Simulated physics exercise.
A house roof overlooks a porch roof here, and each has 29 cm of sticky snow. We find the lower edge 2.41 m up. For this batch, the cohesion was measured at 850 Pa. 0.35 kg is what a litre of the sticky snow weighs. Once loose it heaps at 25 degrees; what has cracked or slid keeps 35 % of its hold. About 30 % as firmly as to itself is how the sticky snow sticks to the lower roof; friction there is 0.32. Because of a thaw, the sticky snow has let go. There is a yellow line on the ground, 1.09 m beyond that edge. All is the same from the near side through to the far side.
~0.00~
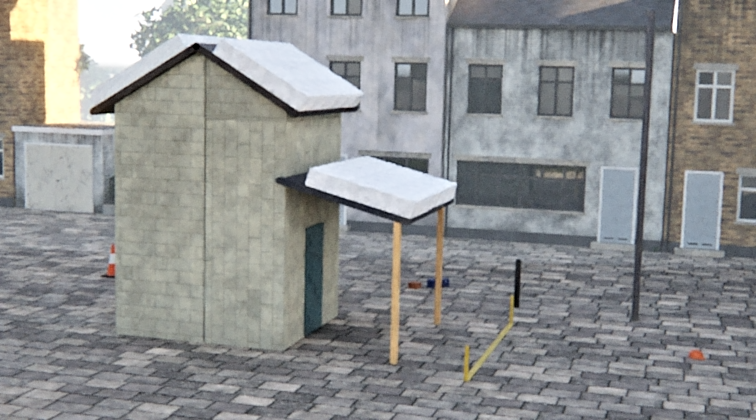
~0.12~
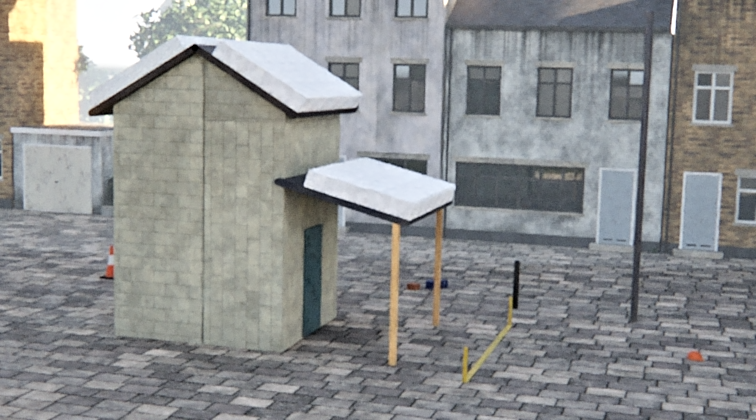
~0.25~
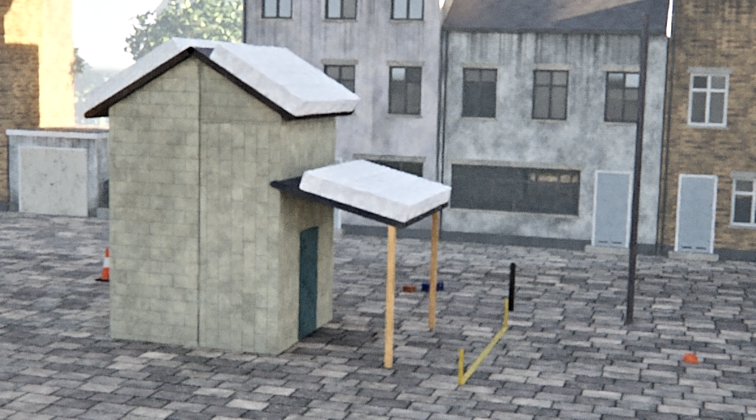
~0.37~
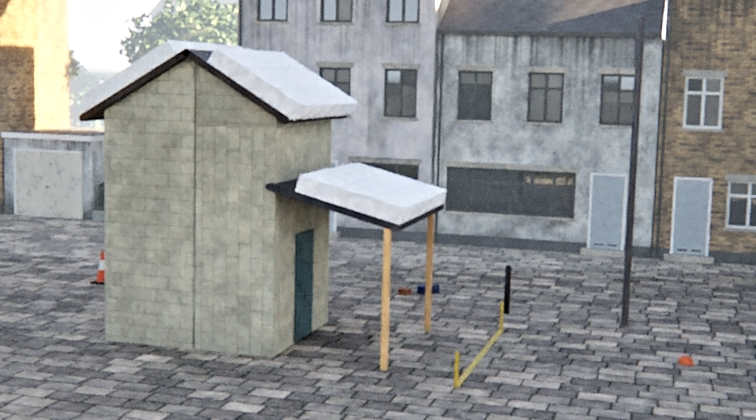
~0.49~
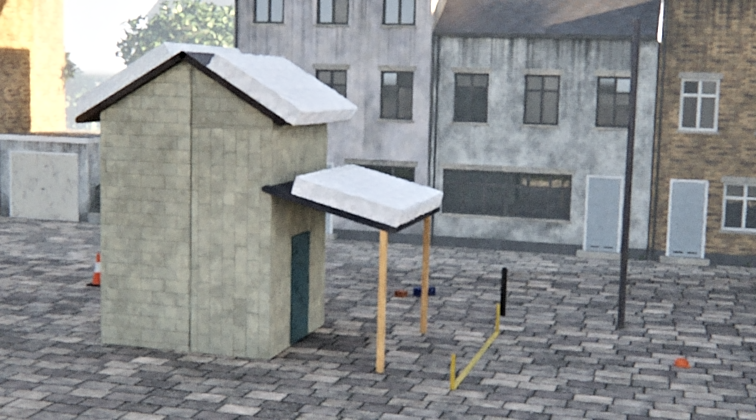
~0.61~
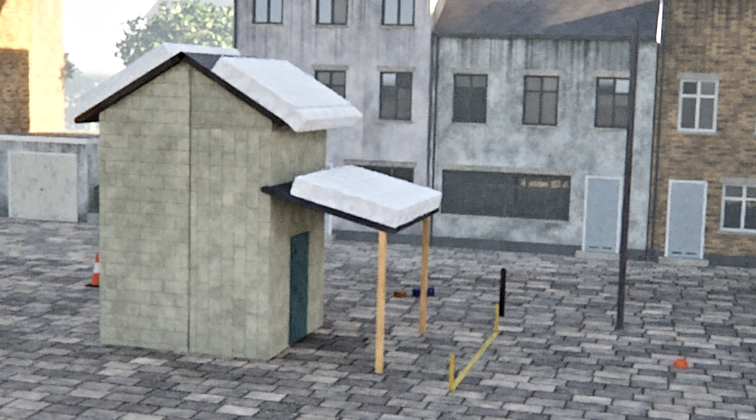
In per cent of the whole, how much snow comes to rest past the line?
9 %.
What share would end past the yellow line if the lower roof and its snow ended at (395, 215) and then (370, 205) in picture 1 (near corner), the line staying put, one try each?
Close to 12 % on the first try, close to 20 % on the next.
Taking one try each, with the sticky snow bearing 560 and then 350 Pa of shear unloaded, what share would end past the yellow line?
First try roughly 25 per cent, second try roughly 35 per cent.
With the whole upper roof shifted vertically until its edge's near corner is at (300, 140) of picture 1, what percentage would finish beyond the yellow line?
0 per cent or so.
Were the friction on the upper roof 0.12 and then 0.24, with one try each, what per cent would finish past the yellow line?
First some 30 %, after that some 20 %.
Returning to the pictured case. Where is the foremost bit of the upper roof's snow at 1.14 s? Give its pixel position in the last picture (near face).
Position: About (337, 186).
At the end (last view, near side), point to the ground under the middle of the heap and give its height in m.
The heap centres close to (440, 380) and stands about 1.5 m tall.
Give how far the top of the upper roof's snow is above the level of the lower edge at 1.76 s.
About 1.2 m.
By 1.14 s, none is below the lower edge and 0 % is past the line.
By 1.76 s, none is below the lower edge and 0 % is past the line.
By 2.38 s, 9 % is below the lower edge and 0 % is past the line.
By 3.00 s, 32 % is below the lower edge and 6 % is past the line.
By 3.90 s, at the end, 34 % is below the lower edge and 9 % is past the line.
